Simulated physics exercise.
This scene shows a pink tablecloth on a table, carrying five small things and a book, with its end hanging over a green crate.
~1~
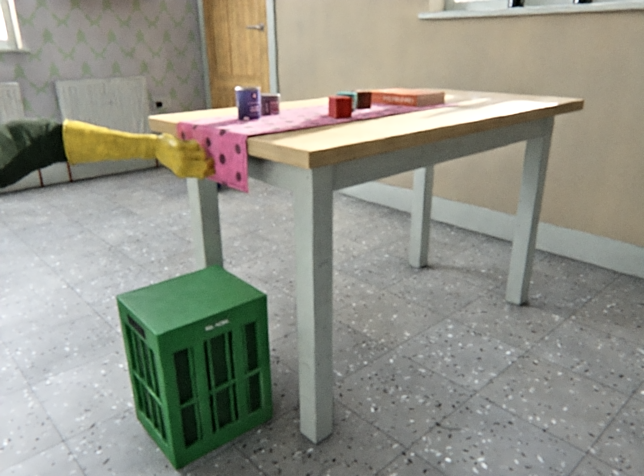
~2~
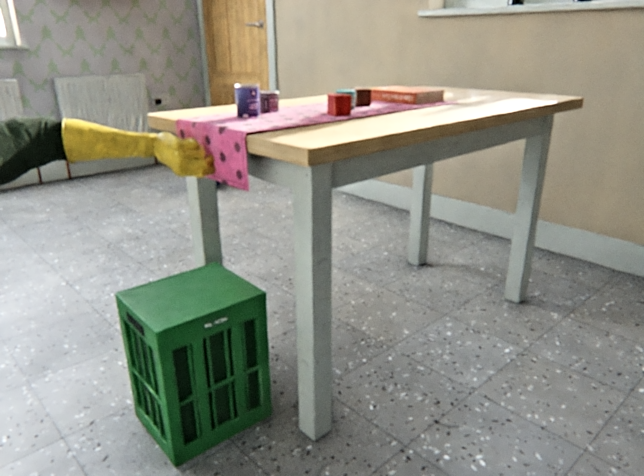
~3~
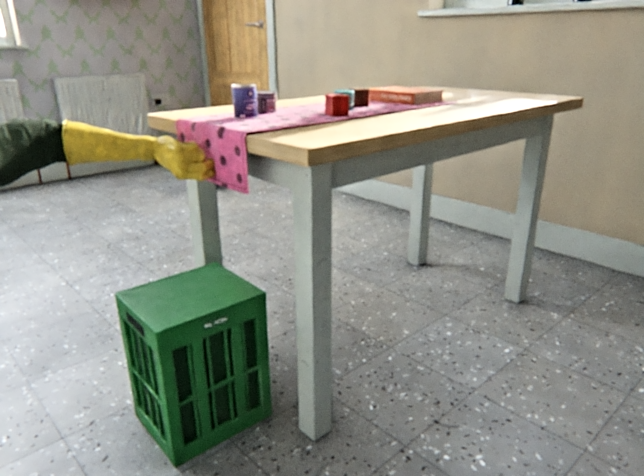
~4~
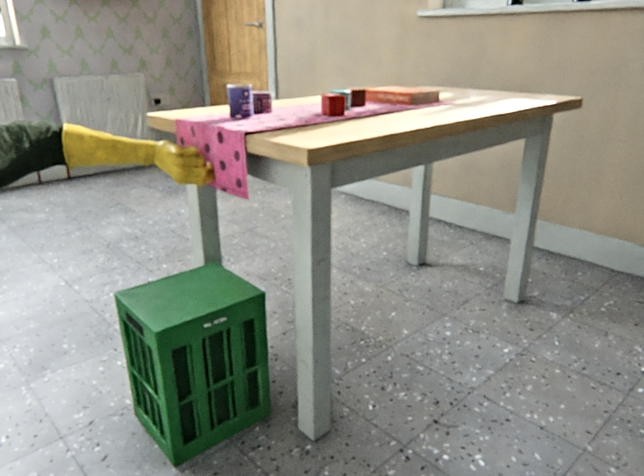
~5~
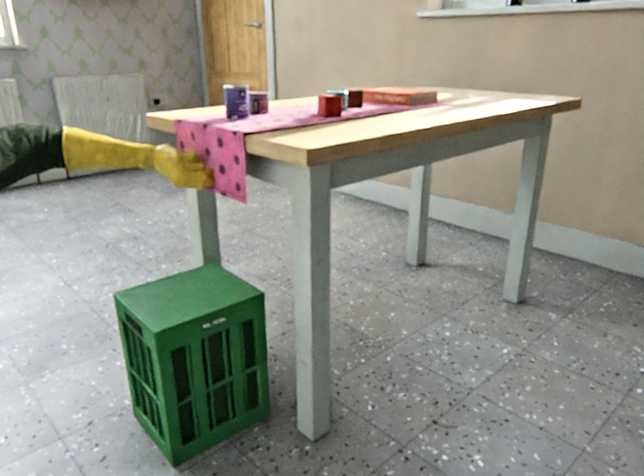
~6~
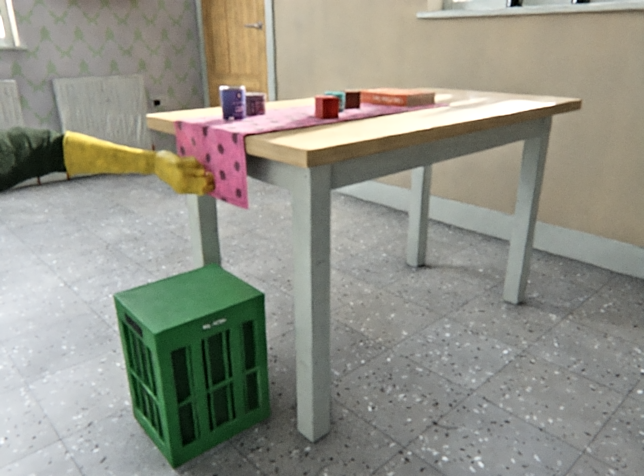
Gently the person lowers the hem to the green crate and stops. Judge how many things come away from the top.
The total lost is two.
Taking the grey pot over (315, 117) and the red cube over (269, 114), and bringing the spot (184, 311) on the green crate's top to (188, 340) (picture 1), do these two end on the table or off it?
The grey pot? Lost. The red cube? Lost.
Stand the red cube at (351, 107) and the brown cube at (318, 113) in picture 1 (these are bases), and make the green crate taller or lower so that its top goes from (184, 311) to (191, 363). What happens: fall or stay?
In the end the red cube is still on top and the brown cube is no longer on top.
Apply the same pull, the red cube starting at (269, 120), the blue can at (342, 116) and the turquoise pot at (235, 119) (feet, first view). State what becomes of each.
The red cube is carried off; the blue can stays on; the turquoise pot tumbles off.
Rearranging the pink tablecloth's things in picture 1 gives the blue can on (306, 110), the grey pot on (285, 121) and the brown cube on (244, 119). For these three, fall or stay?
The blue can ends up on top still, the grey pot ends up off the top, the brown cube ends up off the top.
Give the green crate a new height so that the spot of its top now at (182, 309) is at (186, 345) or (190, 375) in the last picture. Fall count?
First height: 3; second height: 4.
Soon after, hem near (214, 257); blue can gone.
Then, hem on the crate; blue can and grey pot gone.
At rest, hem on the crate; blue can and grey pot gone. Over the edge go two.
